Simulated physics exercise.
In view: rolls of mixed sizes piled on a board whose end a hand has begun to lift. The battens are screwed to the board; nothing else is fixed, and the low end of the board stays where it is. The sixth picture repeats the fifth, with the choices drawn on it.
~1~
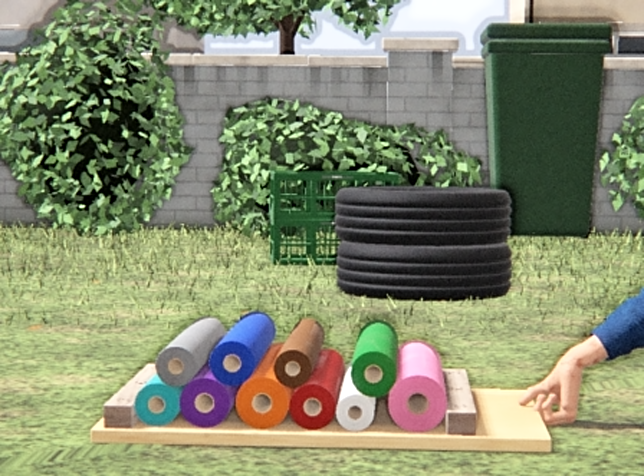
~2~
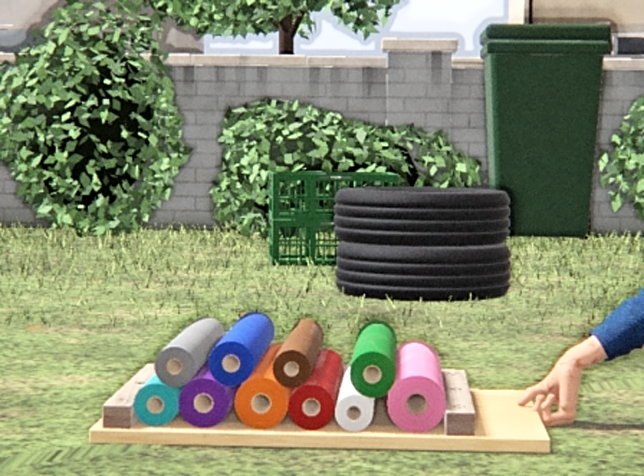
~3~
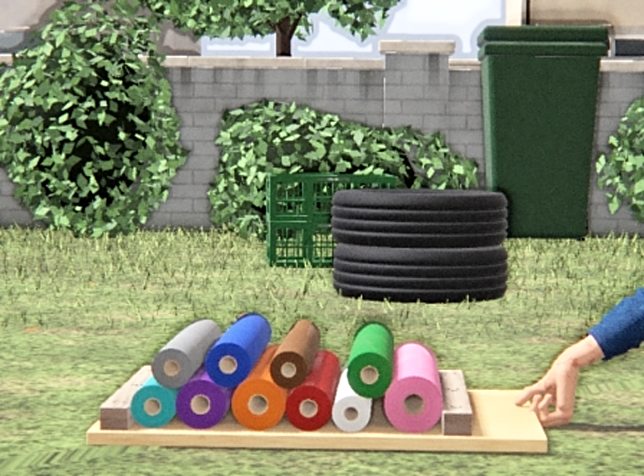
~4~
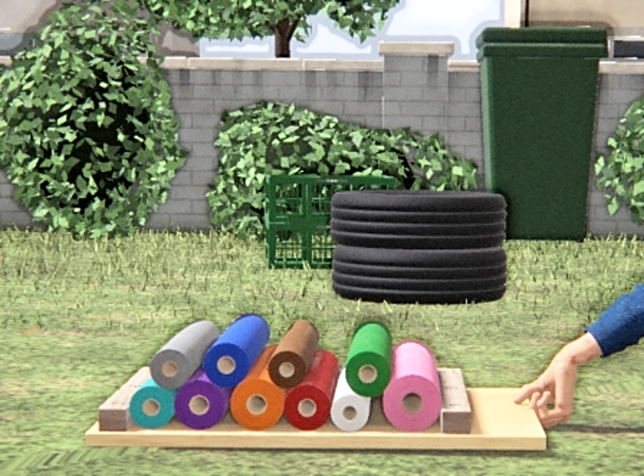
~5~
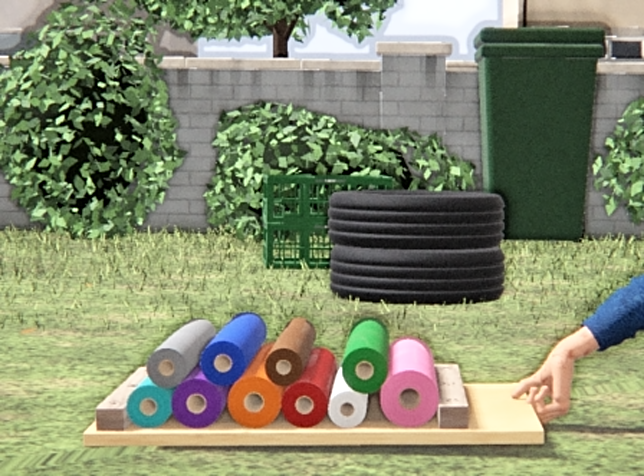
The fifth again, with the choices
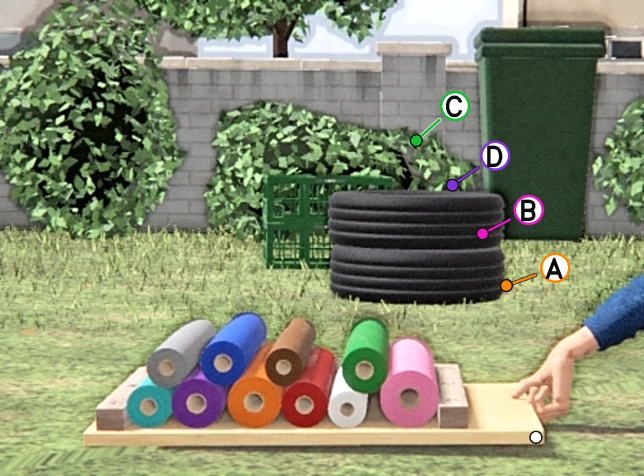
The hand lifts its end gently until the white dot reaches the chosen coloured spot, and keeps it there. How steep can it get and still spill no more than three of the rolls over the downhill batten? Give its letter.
The last mark within the limit is D.
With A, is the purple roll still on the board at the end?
The purple roll: Yes.
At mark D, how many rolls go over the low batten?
It comes to two.
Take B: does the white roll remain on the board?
Yes, with B.
On the marked copy, A at (507, 286); B at (483, 234); C at (417, 141); D at (453, 185); the white dot at (536, 437).
Taking D. A third of the way, board at 20°.
Two thirds of the way, board at 35°.
When it is over, board at 35°, two over the low batten (blue, grey).
As for the rest, A none over the low batten; B one over the low batten (grey); C four over the low batten (green, brown, blue, grey).
